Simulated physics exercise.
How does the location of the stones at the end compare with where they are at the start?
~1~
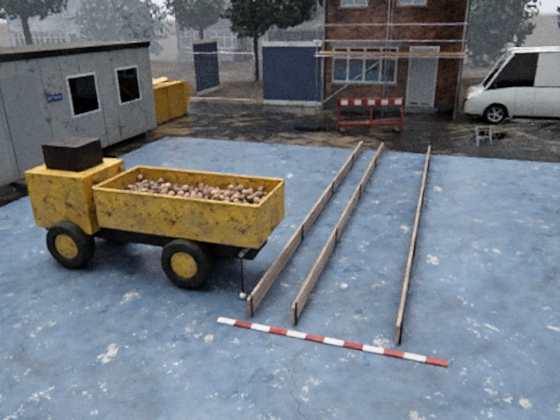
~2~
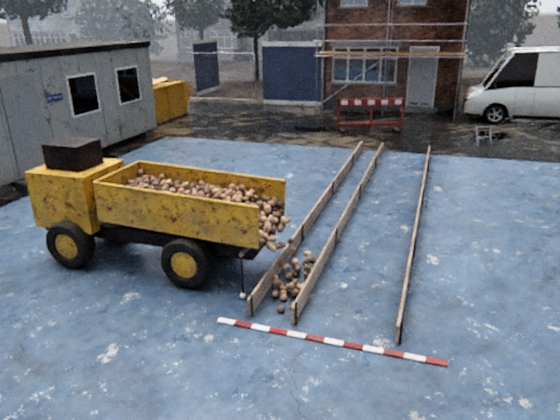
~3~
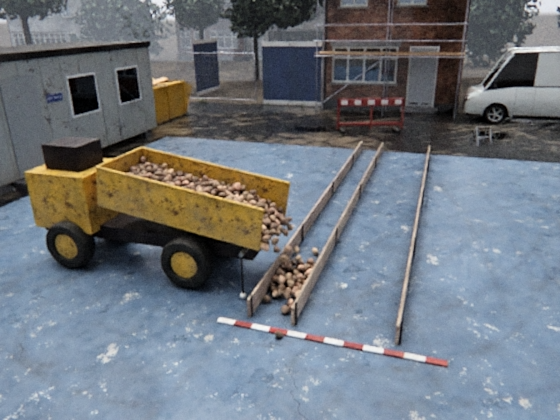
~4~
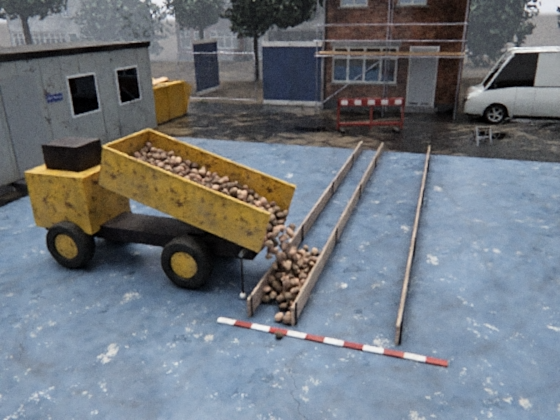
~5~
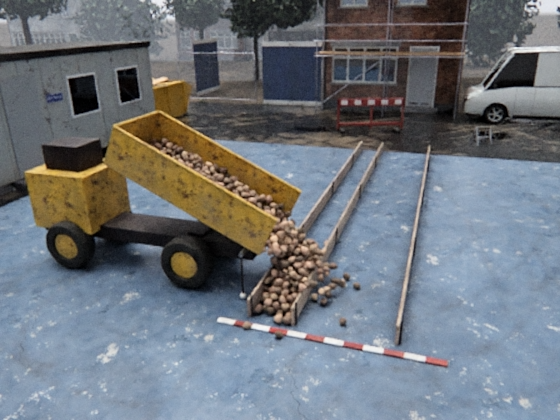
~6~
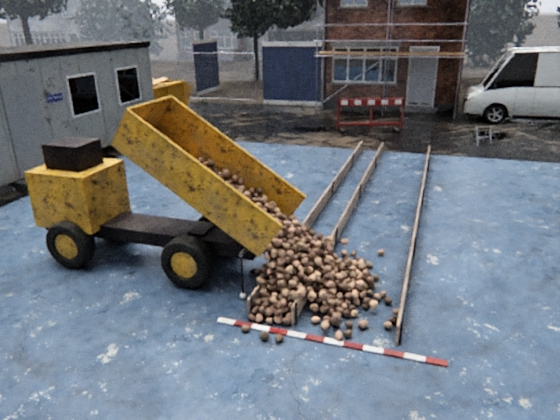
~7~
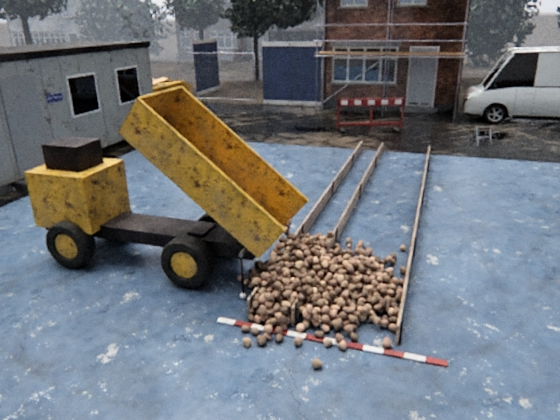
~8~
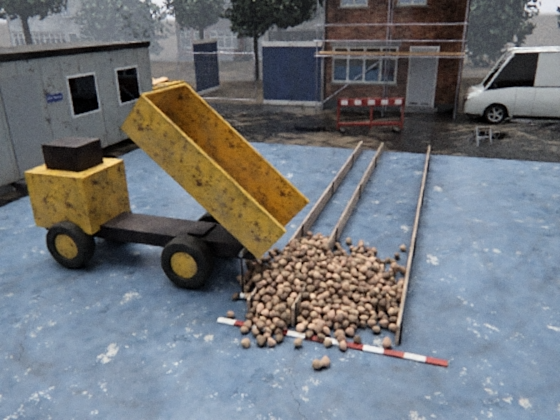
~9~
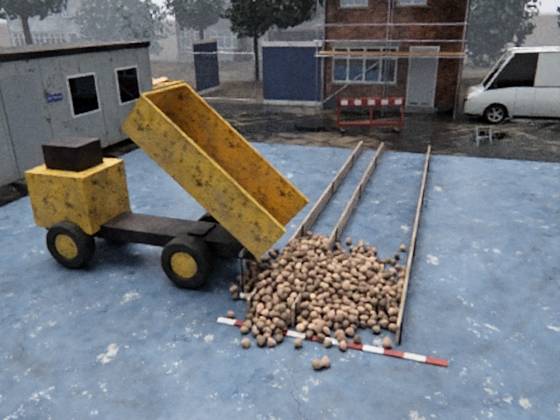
At the start the stones lie inside the yellow bed of the truck. At the end they are in a heap on the ground to the right of it, spread among the wooden boards.
